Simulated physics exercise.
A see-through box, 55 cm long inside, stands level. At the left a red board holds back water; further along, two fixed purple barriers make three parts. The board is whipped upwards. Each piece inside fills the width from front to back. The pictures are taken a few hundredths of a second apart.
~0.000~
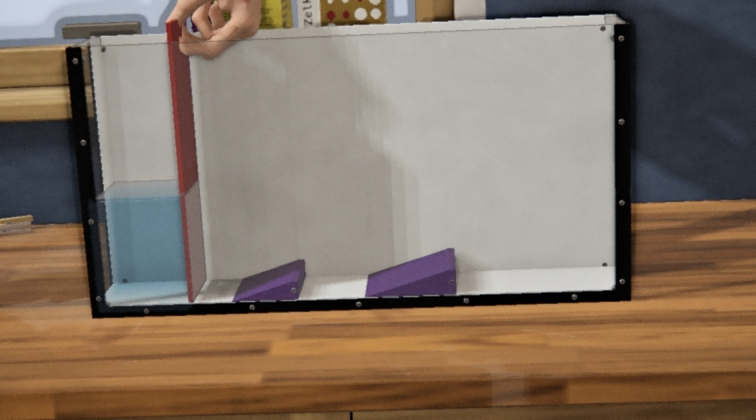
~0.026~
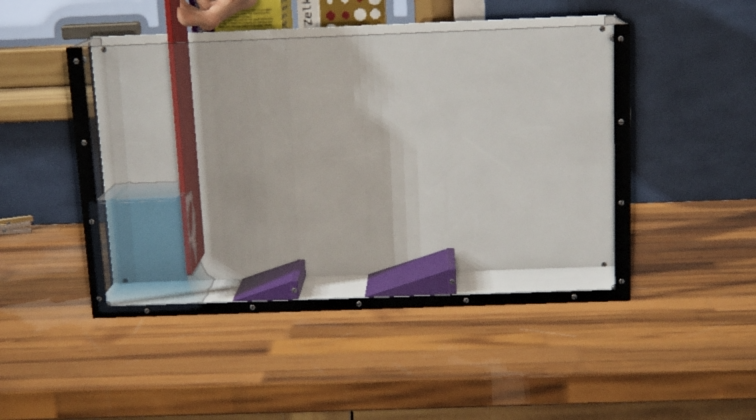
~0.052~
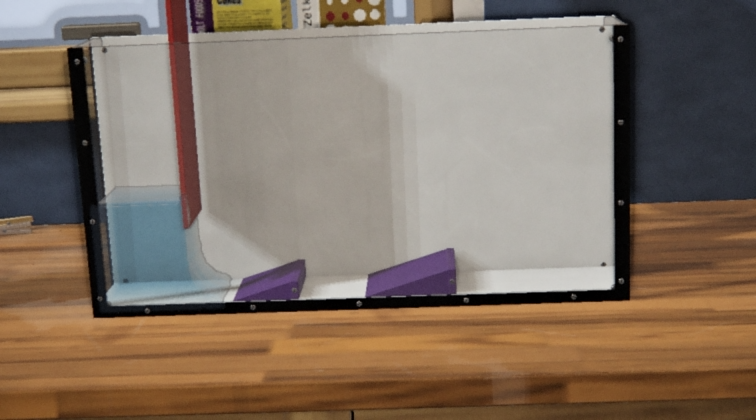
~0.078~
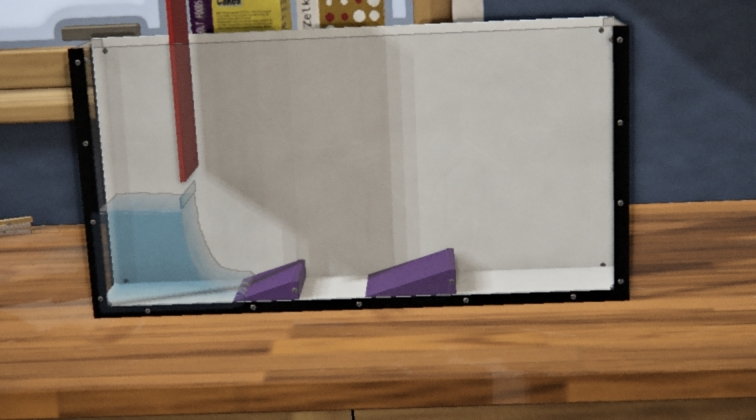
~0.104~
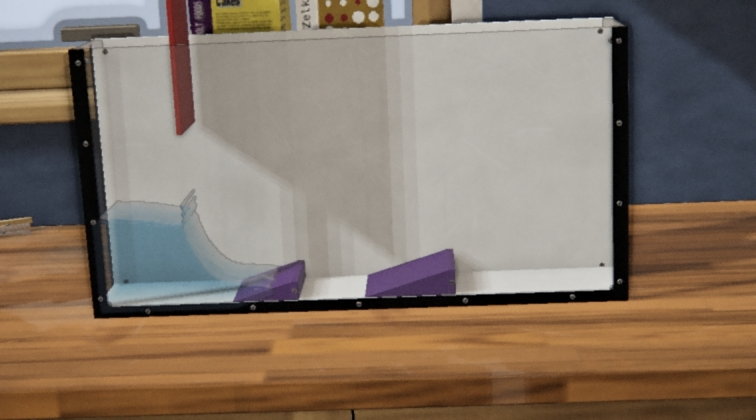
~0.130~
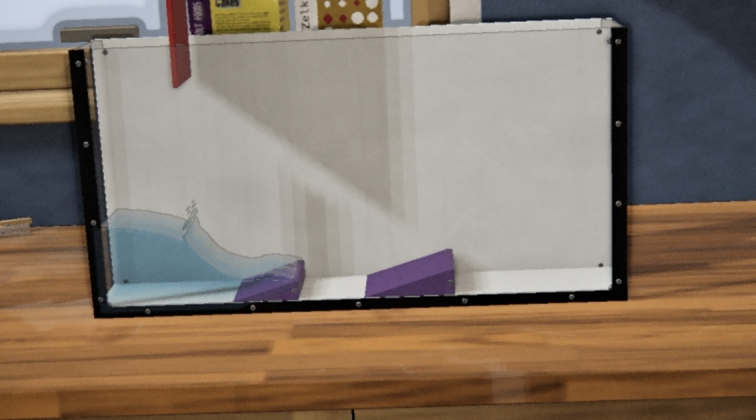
A hand grips the top of a red board in a clear, black-edged box on a wooden worktop, seen from the front by a still camera. Pale blue water stands behind the board at the left, and two purple ramps sit on the floor to the right. The hand pulls the board upward out of view, and the water slumps, spreads rightward and climbs the nearer ramp.
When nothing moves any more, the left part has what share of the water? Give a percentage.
Close to 38 per cent of it.
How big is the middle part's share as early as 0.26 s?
About 26 per cent.
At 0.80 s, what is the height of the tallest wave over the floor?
About 3.5 cm.
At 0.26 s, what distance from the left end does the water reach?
Roughly 36 cm out.
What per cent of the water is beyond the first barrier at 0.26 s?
About 26 per cent.
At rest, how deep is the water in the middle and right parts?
About 2.0 cm and 2.5 cm.
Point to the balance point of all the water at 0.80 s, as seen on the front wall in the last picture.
At about (377, 285).
By 0.26 s 73 per cent is still short of the first barrier, 0 is over the second.
By 0.45 s 48 per cent is still short of the first barrier, 23 is over the second.
By 0.80 s 36 per cent is still short of the first barrier, 41 is over the second.
At rest it is 38 per cent left, 22 middle, 41 right.
